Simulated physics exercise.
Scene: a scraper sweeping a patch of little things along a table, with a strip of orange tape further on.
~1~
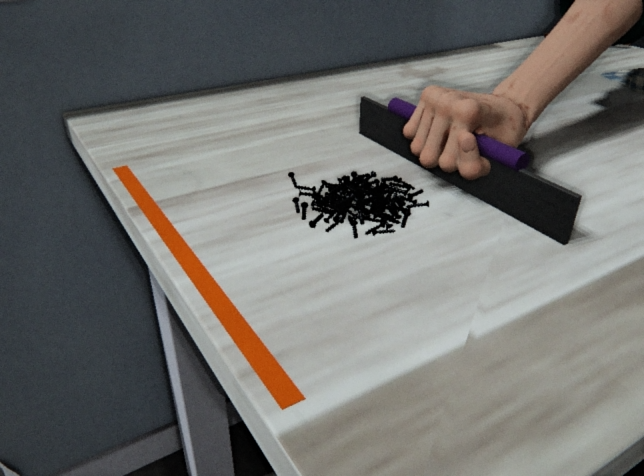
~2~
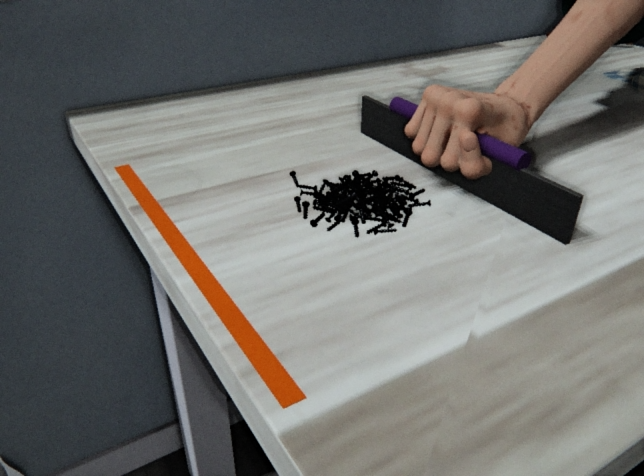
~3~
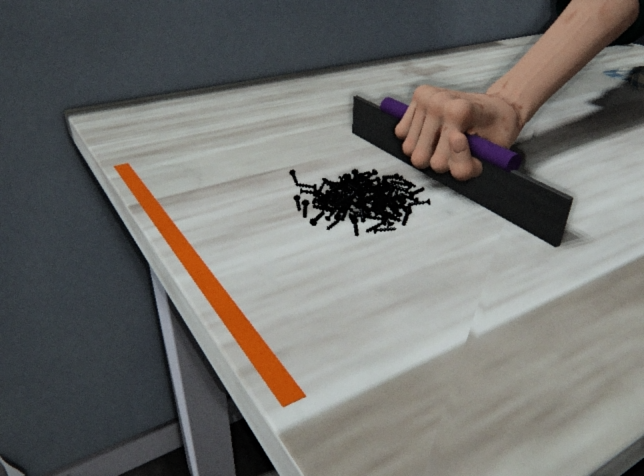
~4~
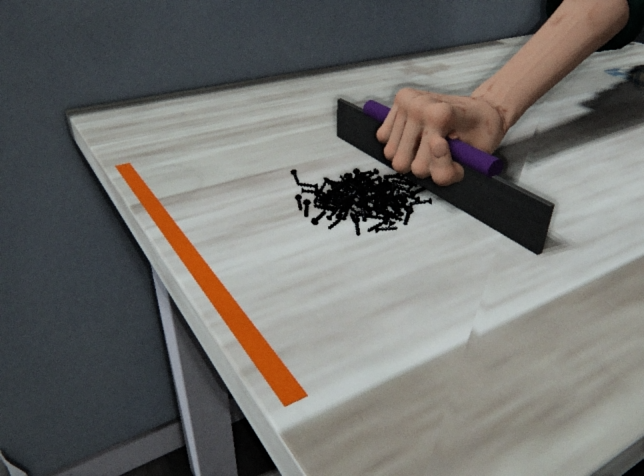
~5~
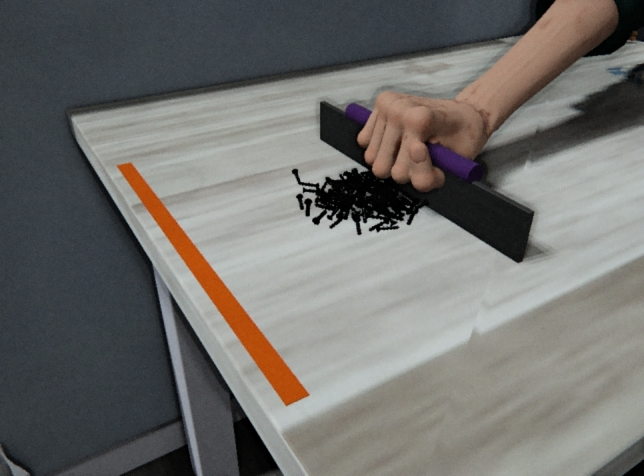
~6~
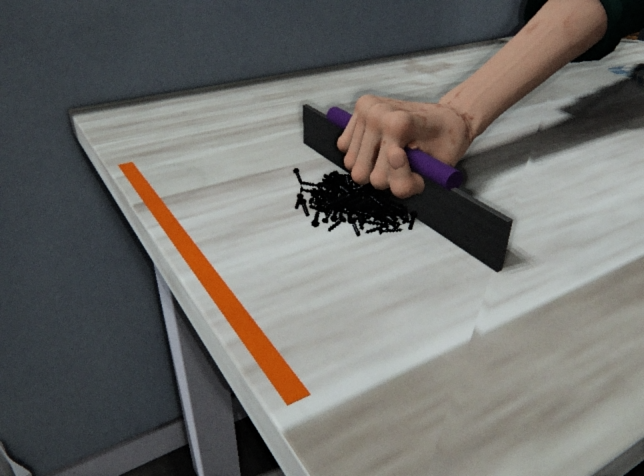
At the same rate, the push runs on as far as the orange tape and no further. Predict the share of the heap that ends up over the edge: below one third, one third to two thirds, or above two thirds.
Above two thirds.
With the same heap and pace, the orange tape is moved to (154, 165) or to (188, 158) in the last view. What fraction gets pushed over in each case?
It would be around 50 per cent the first time and around 0 per cent the second.
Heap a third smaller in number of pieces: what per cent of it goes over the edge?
Roughly 100 in a hundred.
Soon after the last picture, scraper still moving, near (286, 176); heap all on the table, its front near (215, 255).
A little later, scraper stopped at the orange tape; heap most over the edge.
Later still, scraper stopped at the orange tape; heap nearly all over the edge.
At rest, scraper stopped at the orange tape; heap nearly all over the edge.
